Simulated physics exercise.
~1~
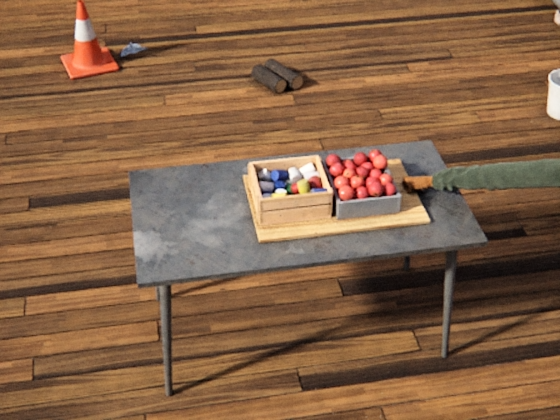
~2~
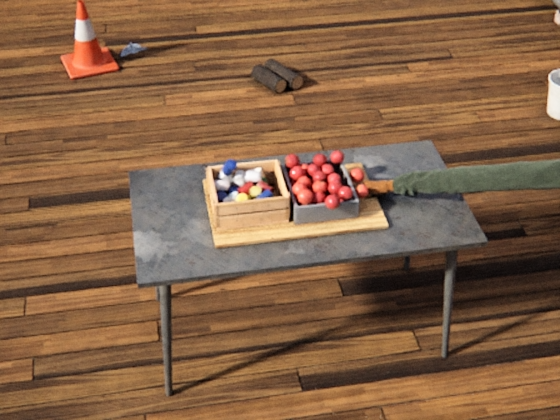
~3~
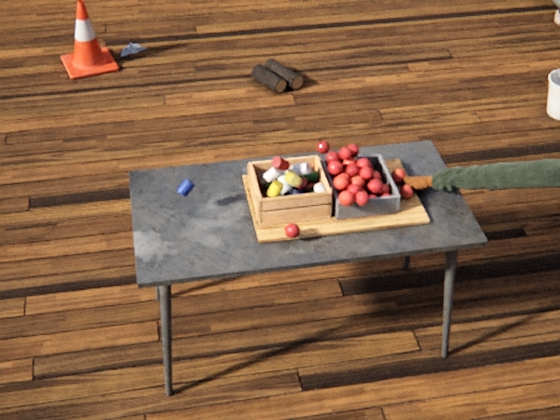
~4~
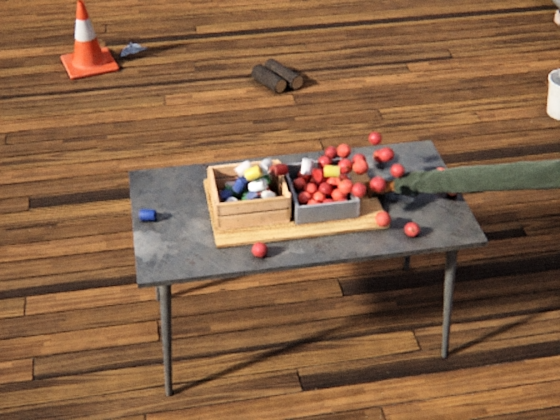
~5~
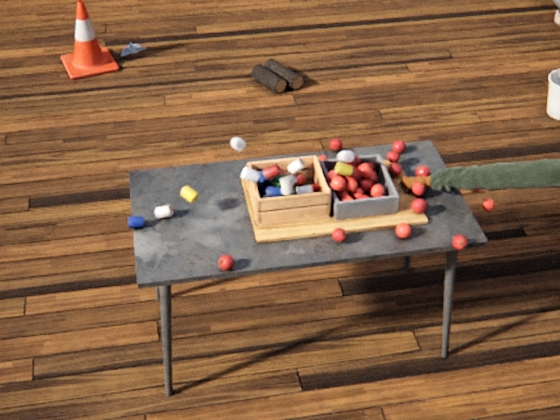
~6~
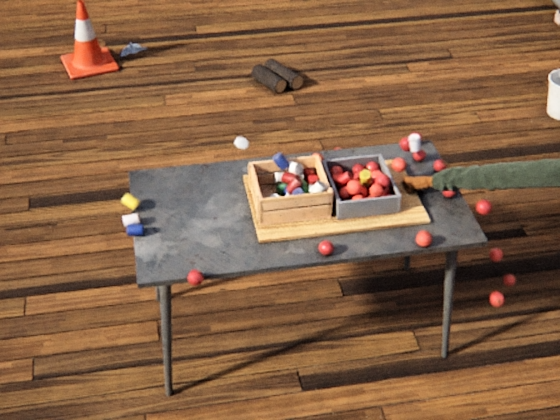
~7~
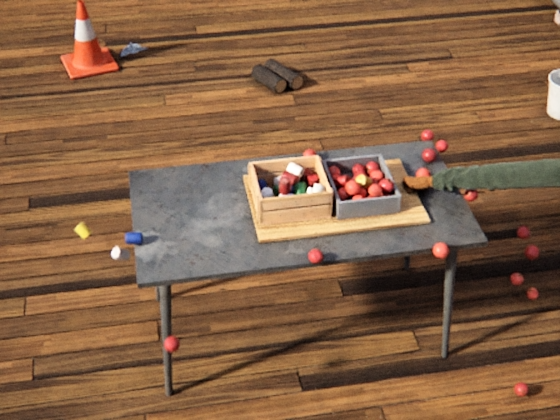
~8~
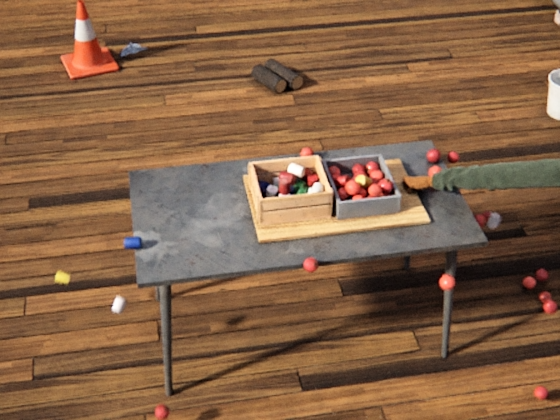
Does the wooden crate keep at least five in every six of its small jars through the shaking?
No, it does not. More than one in six of the jars leave the wooden crate, though most of them are still inside it.
